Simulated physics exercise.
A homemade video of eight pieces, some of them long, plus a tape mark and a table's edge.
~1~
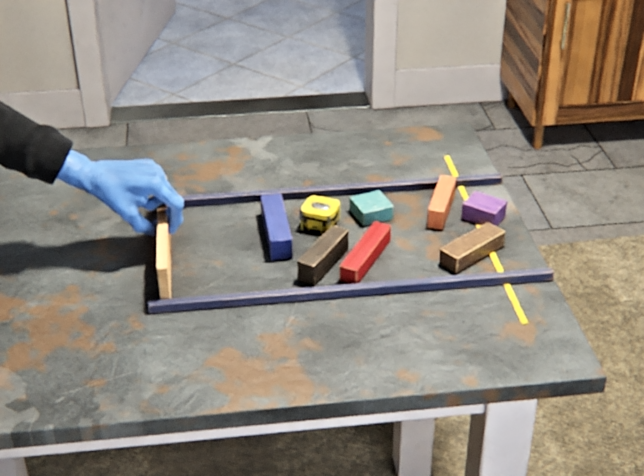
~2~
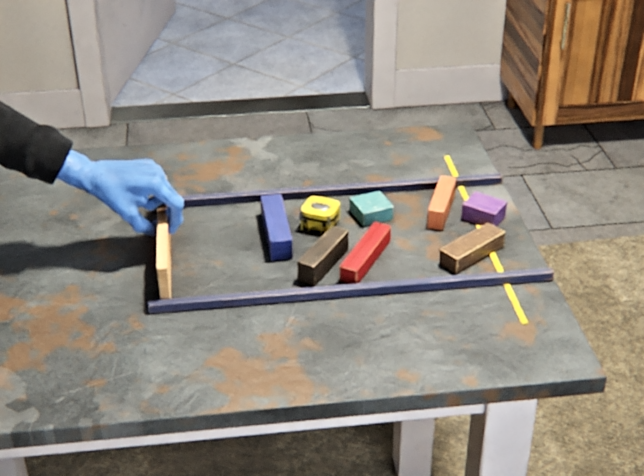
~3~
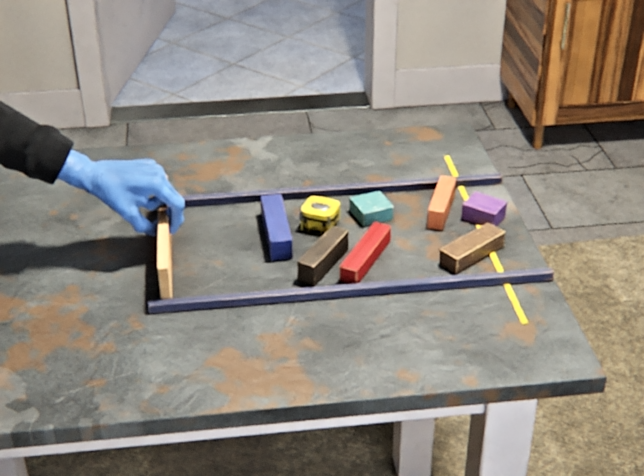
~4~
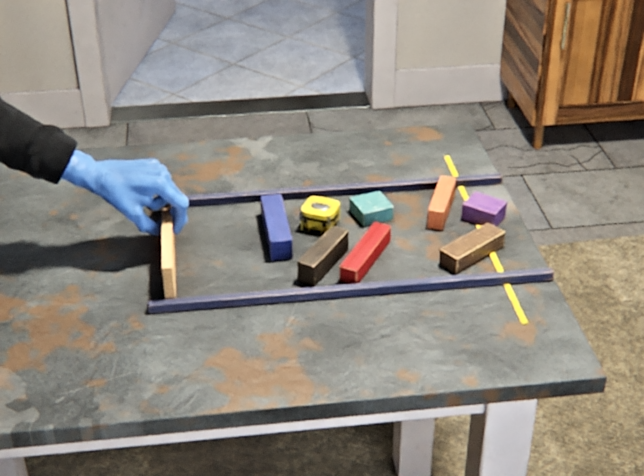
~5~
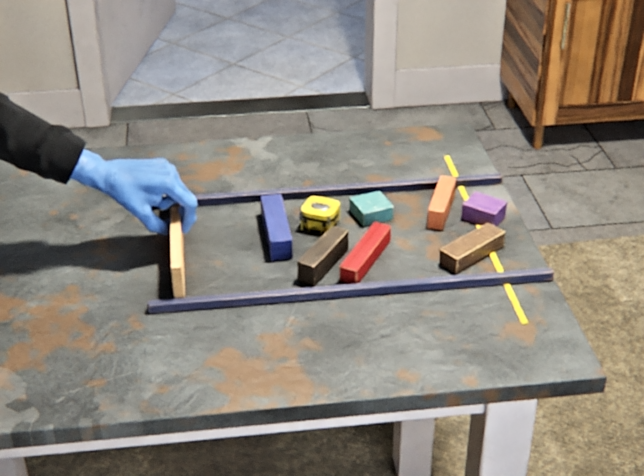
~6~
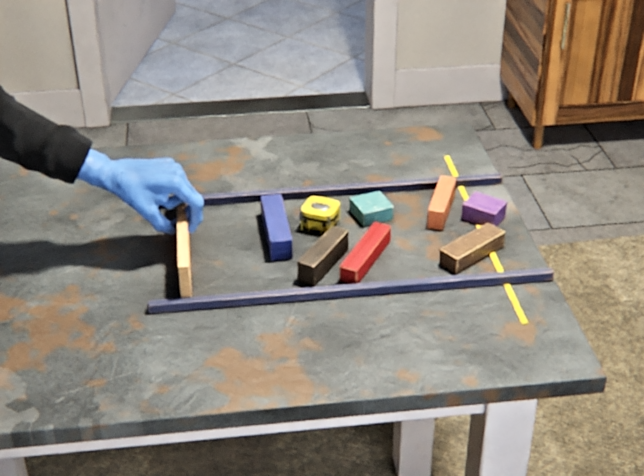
On a worn grey tabletop with rusty patches, seen from above at an angle, a doorway and wooden cabinet stand behind. Between two dark blue rails lie blue, yellow, black, teal and red pieces near the middle, with orange, brown and purple ones by a slanted yellow tape line at right. A blue-gloved hand holds an upright tan board at left, still at first, then slides it slightly right, touching nothing else, while the camera stays fixed.
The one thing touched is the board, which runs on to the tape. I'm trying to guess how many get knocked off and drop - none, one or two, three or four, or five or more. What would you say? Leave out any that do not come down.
I would say three or four.
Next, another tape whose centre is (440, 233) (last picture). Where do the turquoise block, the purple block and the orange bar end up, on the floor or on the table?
The turquoise block stays on; the purple block tumbles off; the orange bar is lost.
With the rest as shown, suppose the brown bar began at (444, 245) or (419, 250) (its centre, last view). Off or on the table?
So in the first try it ends up below, and in the second it ends up below.
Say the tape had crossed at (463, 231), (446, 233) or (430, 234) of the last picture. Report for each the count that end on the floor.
Try 1: 3; try 2: 2; try 3: 1.
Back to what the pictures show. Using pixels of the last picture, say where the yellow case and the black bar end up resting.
Going in order: First (508, 199), then (516, 240).
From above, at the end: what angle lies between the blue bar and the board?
It is near 0° out of line.
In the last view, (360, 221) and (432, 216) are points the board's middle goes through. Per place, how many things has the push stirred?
At the first point the count is 6, at the second it's 8.
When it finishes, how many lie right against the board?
My count gives 2.
Soon after, none off yet; purple block at rest near (484, 210); brown bar at rest near (472, 248); orange bar at rest near (442, 202).
In the end, the number that fall off is three or four; gone, turquoise block, orange bar, brown bar and purple block.
